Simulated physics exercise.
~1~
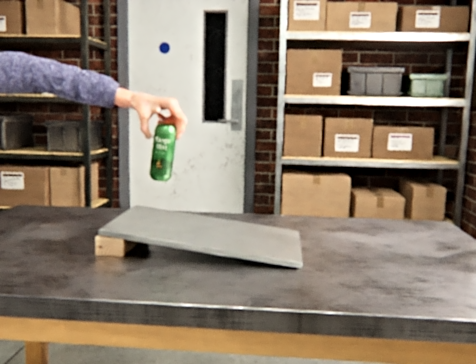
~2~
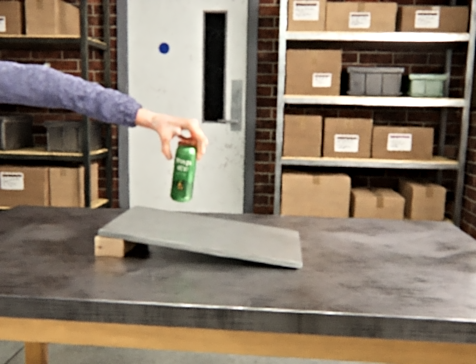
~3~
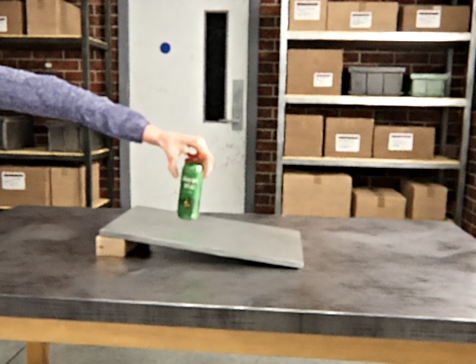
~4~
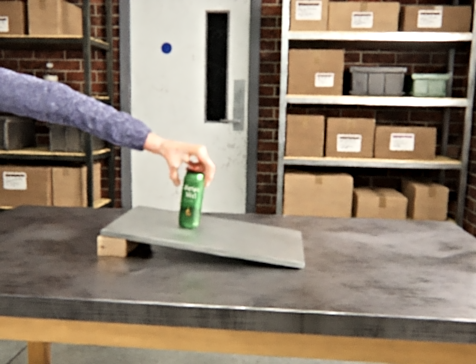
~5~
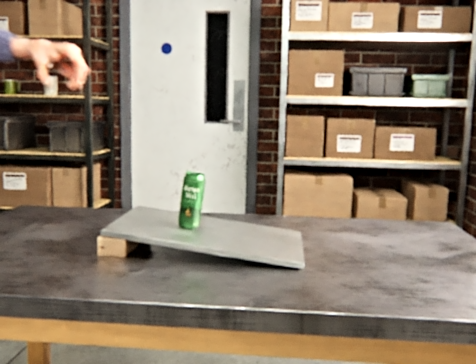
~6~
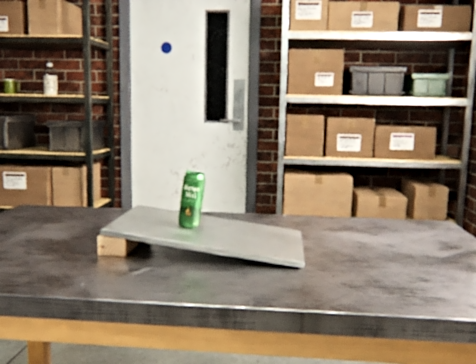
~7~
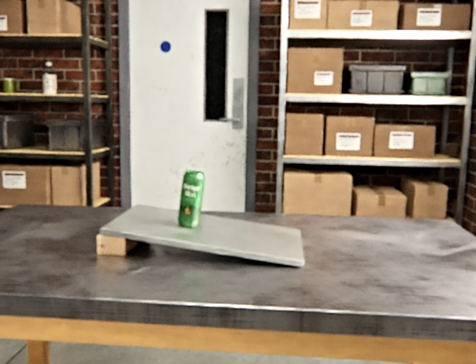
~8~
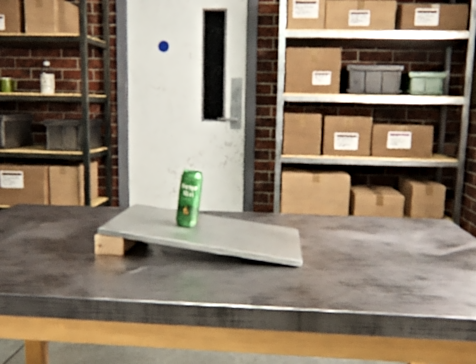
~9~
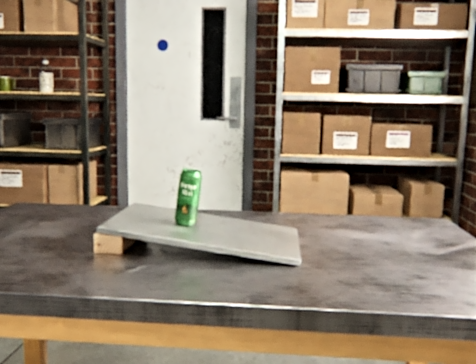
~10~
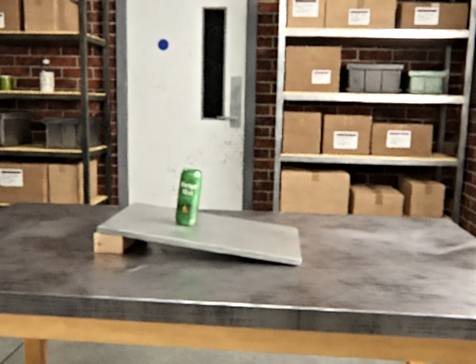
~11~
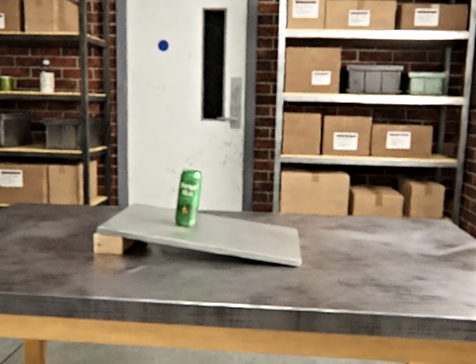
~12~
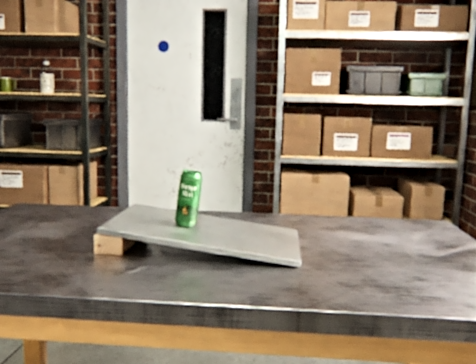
A hand lowered a green can onto a gray board propped up at its left end by a small block on a table, then let go and drew back to the left. The can stayed standing on the sloping board without sliding.
